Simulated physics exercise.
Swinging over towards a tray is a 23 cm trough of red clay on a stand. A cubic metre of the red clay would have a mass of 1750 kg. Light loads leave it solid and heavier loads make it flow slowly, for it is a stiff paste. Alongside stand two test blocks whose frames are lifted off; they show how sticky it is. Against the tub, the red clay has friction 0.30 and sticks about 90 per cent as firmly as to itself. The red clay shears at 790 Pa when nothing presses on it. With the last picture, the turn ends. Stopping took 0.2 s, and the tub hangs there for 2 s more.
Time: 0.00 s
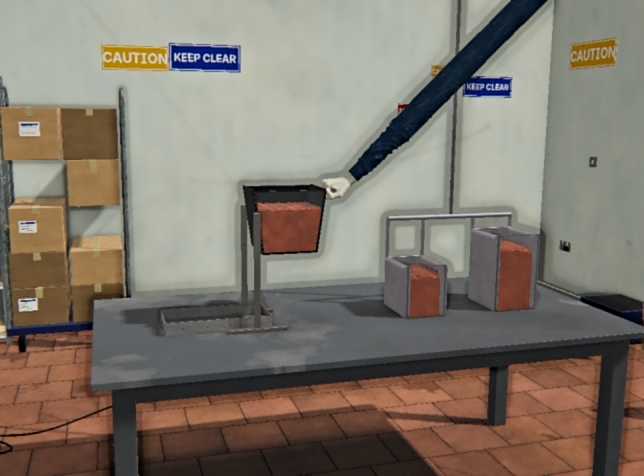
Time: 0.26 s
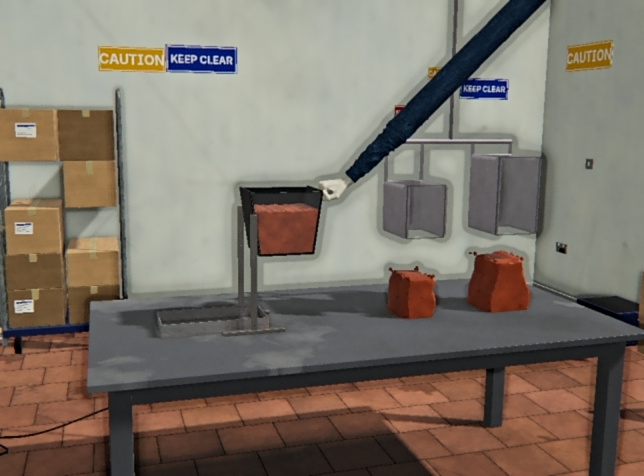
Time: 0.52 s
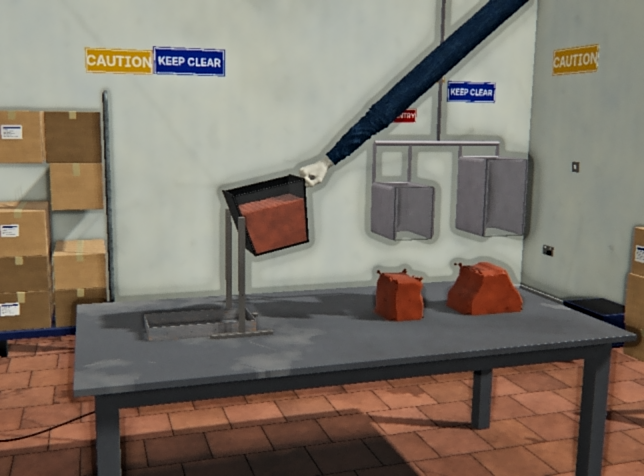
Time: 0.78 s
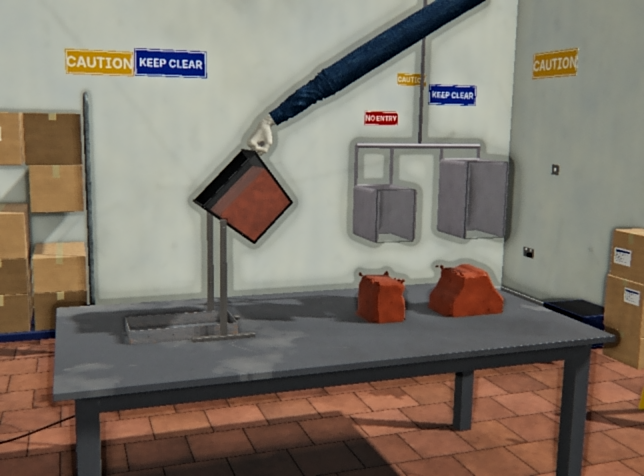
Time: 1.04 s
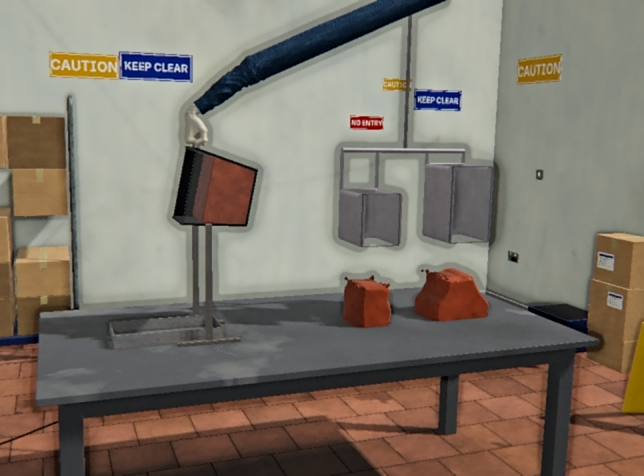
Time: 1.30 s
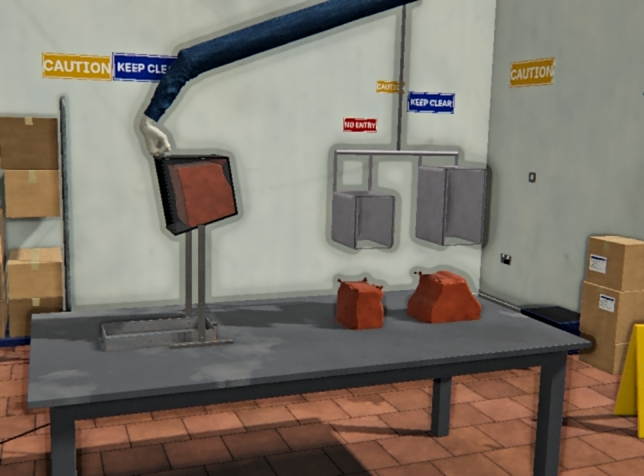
A blue arm tilts a trough of red clay leftward after two clay blocks are uncovered.
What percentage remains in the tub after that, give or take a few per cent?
42 %.
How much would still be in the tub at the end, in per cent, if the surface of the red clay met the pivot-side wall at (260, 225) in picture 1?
It would be near 50 %.
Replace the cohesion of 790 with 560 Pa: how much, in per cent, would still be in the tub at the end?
In that case close to 40 in a hundred.
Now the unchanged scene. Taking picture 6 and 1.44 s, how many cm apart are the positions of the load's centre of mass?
Roughly 5 cm.
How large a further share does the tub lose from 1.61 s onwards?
That comes to some 22 per cent of the load.
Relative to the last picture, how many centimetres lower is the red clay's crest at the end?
About 0 cm.
After 1.44 s, the tub is at 100 degrees and holds 100 %.
After 1.61 s, the tub is at 100 degrees and holds 64 %.
After 1.78 s, the tub is at 100 degrees and holds 43 %.
After 1.95 s, the tub is at 100 degrees and holds 42 %.
After 3.30 s, the tub is at 100 degrees and holds 42 %.
